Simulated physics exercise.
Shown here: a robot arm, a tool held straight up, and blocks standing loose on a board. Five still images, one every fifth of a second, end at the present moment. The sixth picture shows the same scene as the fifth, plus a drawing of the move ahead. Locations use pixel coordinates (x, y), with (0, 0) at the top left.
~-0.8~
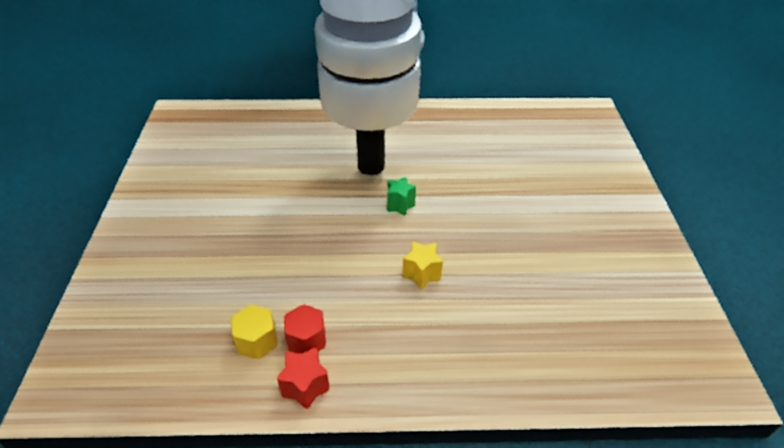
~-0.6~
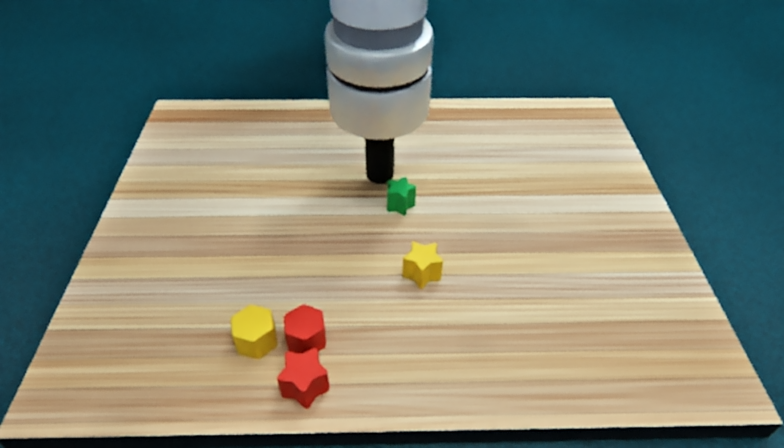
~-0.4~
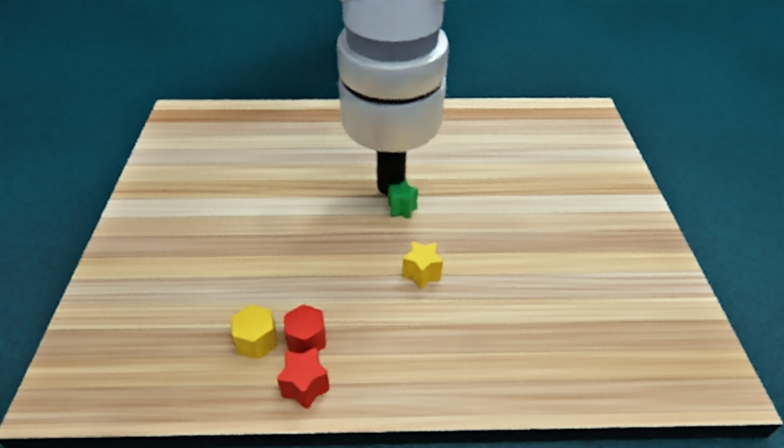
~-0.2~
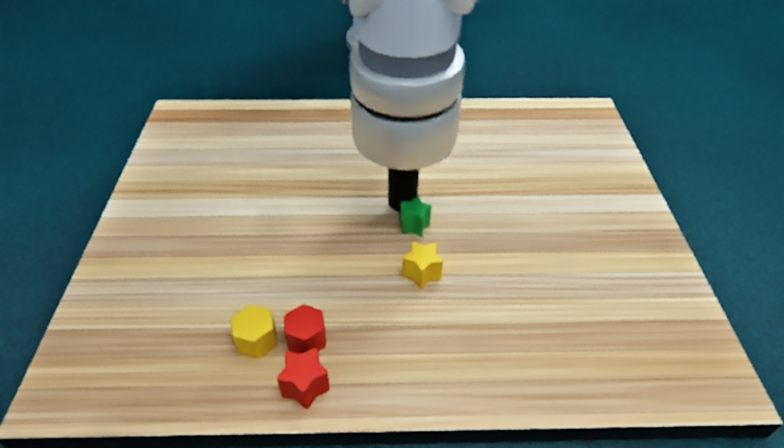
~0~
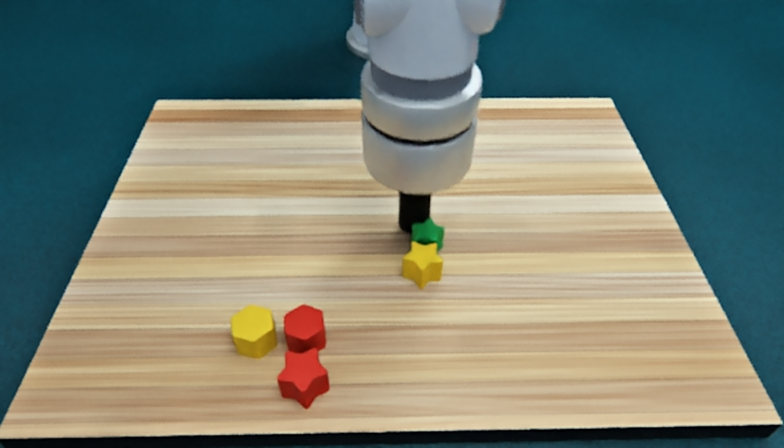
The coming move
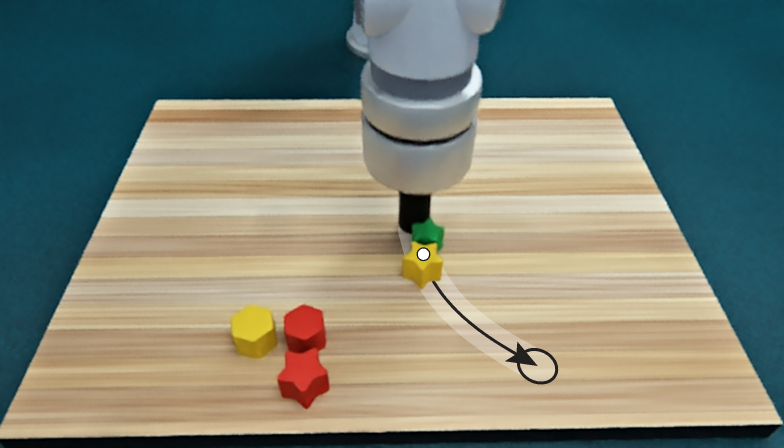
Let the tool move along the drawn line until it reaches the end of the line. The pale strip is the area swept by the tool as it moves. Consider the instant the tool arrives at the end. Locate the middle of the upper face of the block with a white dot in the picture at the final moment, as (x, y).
I'd guess (434, 308).
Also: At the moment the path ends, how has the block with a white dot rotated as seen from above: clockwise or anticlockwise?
Seen from above, clockwise.
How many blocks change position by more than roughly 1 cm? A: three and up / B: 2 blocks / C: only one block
I'll go with B - 2 blocks.
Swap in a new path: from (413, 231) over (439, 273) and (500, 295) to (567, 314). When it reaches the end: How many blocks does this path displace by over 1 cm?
Two will move.
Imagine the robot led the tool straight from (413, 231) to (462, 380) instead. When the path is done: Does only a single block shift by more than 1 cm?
It seems not.
The line goes from (413, 231) by way of (431, 278) and (473, 325) to (537, 366); the dot is on the yellow star.
What follows on the original path. One third of the way, tool at (432, 271); yellow star at (430, 284), turned 75° clockwise; green star at (464, 259), turned 65° anticlockwise.
Two thirds of the way, tool at (475, 319); yellow star at (434, 308); green star at (470, 264), turned 105° anticlockwise.
At the end, tool at (540, 359); yellow star at (434, 308), turned 130° clockwise; green star at (470, 264), turned 105° anticlockwise.
